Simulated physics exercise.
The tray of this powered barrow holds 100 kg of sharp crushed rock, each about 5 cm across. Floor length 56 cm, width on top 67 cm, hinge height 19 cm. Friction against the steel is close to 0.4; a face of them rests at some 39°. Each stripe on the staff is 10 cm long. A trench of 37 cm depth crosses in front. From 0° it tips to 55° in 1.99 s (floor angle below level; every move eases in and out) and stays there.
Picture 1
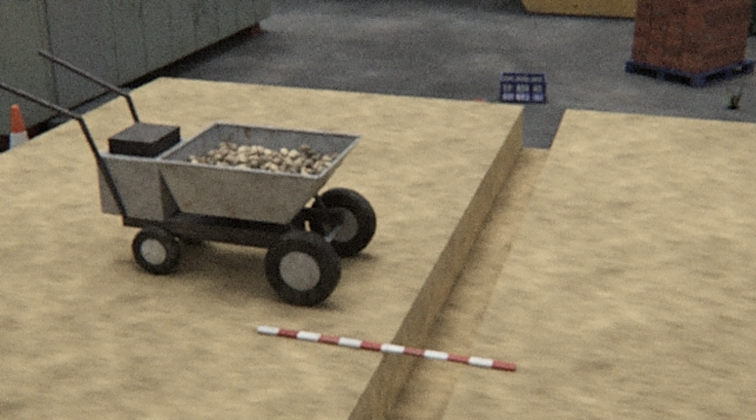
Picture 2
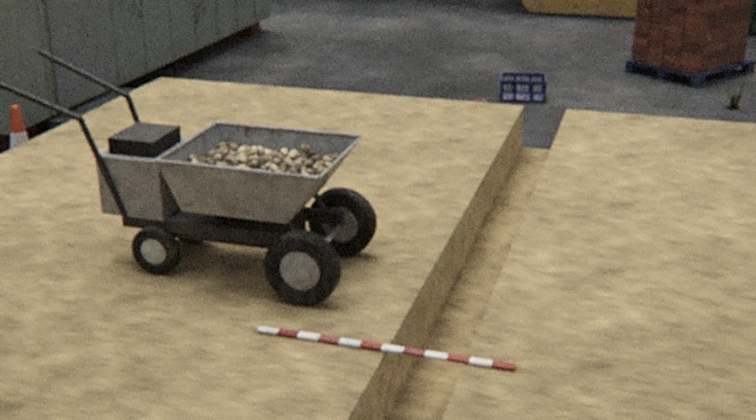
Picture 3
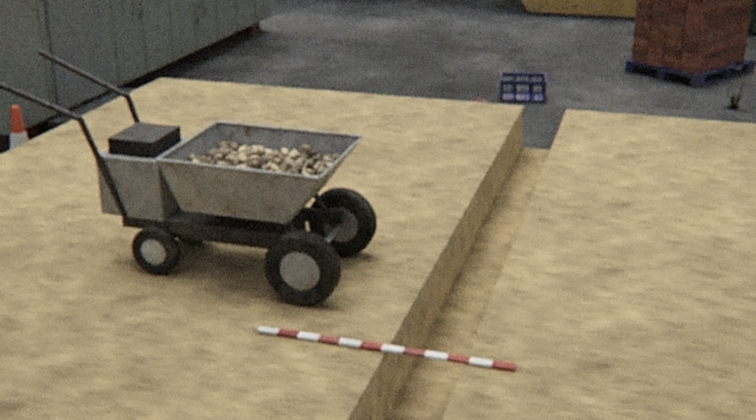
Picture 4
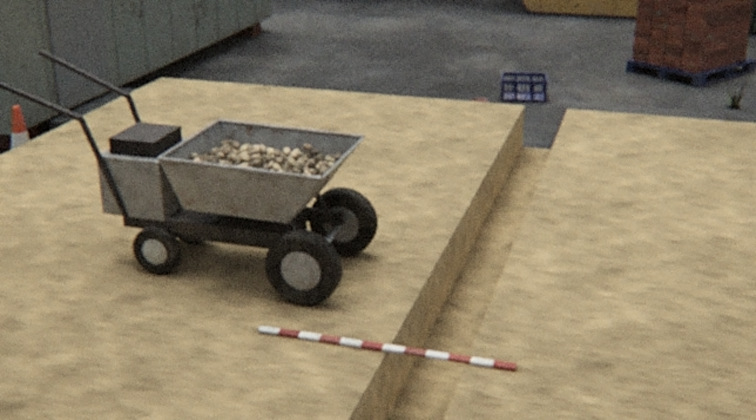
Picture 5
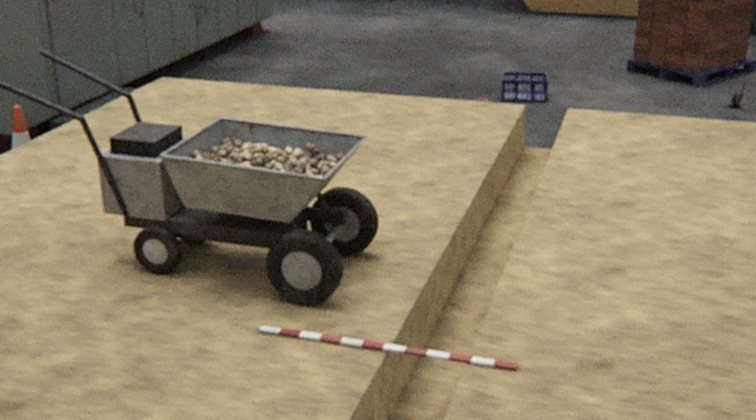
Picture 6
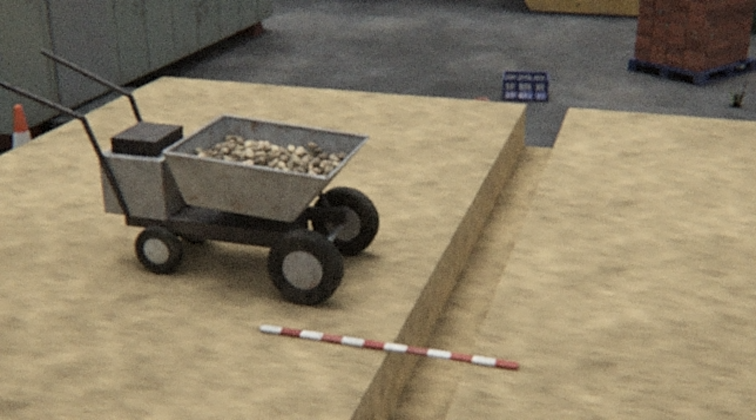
A grey powered barrow with black wheels and handles, its tray heaped with pale crushed rock, stands at the left on sandy ground in a yard, seen from slightly above. A narrow trench runs to its right with a red-and-white striped staff across it, and a blue crate, stacked reddish bricks and an orange cone sit behind. The tray tilts very slightly, its rear edge rising, while everything else stays practically still.
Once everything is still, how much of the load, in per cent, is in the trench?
Roughly 4 per cent ends in the trench.
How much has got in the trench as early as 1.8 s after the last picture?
About 0 per cent by then.
Then, 1.2 s after the last picture the floor is at 46°, 100 % in the tray; the foremost stones are at (375, 205).
Then, 1.8 s after the last picture the floor is at 55°, 99 % in the tray, 1 % in the trench; the foremost stones are at (433, 259).
Then, 2.1 s after the last picture the floor is at 55°, 98 % in the tray, 1 % in the trench; the foremost stones are at (468, 360).
Then, 4.1 s after the last picture the floor is at 55°, 96 % in the tray, 4 % in the trench; the foremost stones are at (478, 363).
